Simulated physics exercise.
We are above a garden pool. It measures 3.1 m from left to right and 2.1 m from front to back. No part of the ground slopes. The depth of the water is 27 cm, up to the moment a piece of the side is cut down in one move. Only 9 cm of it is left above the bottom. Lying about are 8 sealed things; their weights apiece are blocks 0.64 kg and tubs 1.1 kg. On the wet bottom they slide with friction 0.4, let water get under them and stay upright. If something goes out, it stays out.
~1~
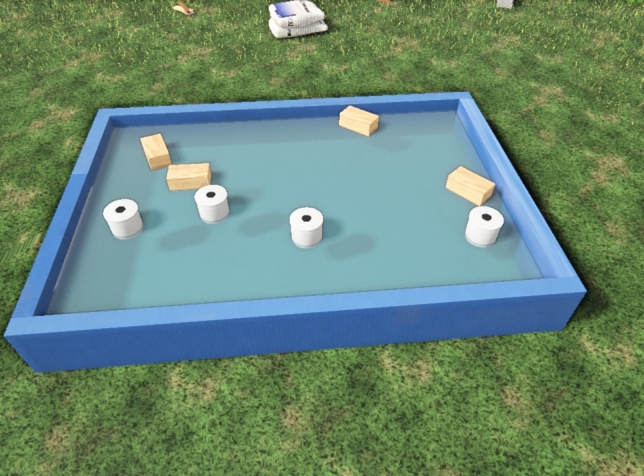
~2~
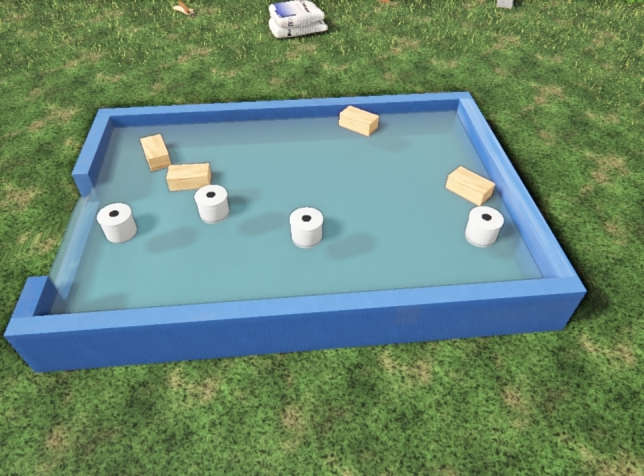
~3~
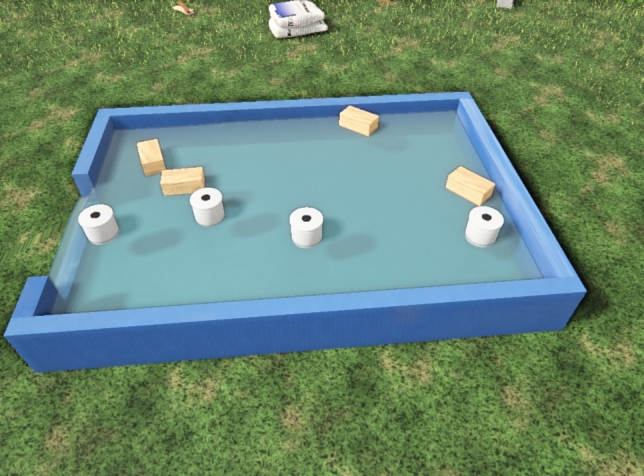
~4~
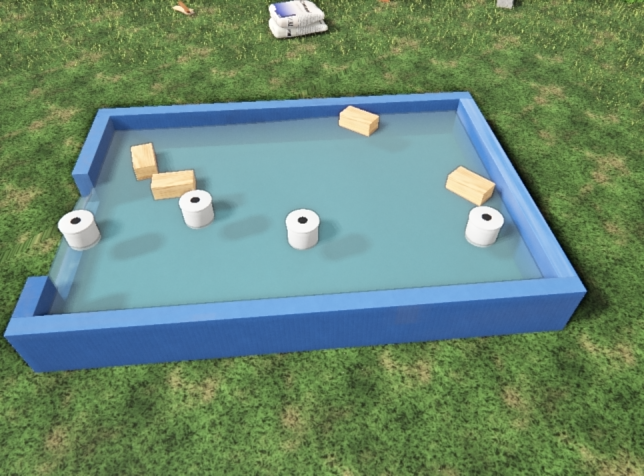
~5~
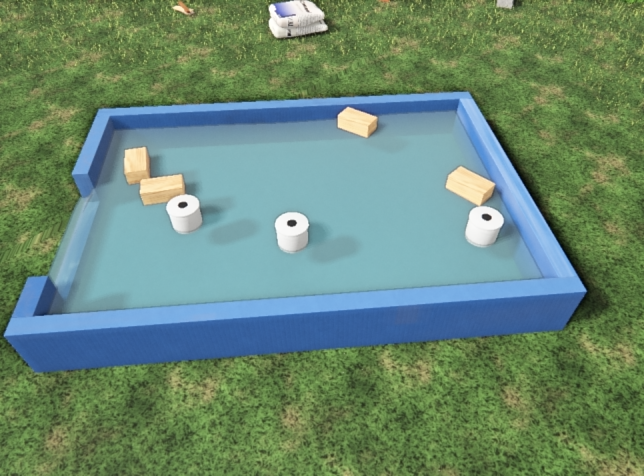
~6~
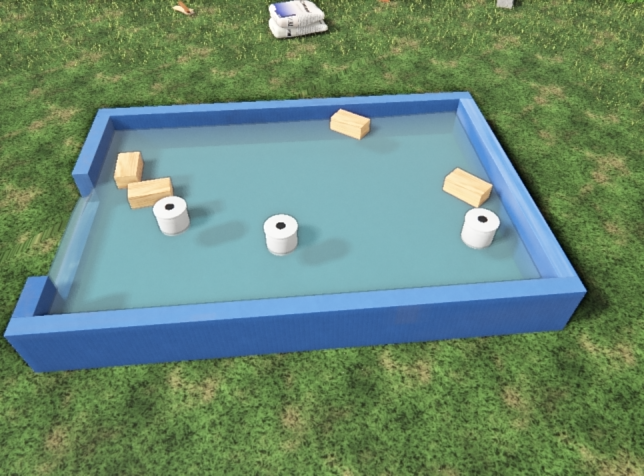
A section of the blue pool's left side dropped away, and the nearest white tub drifted left through the gap and out of sight, while the other floating tubs and wooden blocks shifted left more slowly.
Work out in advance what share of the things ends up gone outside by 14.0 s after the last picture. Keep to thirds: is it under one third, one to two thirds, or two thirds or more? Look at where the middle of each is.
The share is one to two thirds.
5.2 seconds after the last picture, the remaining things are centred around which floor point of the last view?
Roughly at (353, 223).
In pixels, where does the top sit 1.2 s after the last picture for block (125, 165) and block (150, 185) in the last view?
Estimated pixels: (96, 182) and (104, 199).
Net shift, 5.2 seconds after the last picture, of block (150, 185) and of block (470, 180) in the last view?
Gone out, 10 cm.
Then, 1.2 s after the last picture 1 of 8 are out; 7 afloat.
Then, 5.2 s after the last picture 4 of 8 are out; 4 afloat.
Then, 10.0 s after the last picture 4 of 8 are out; 4 afloat.
Then, 14.0 s after the last picture 4 of 8 are out; 4 afloat.
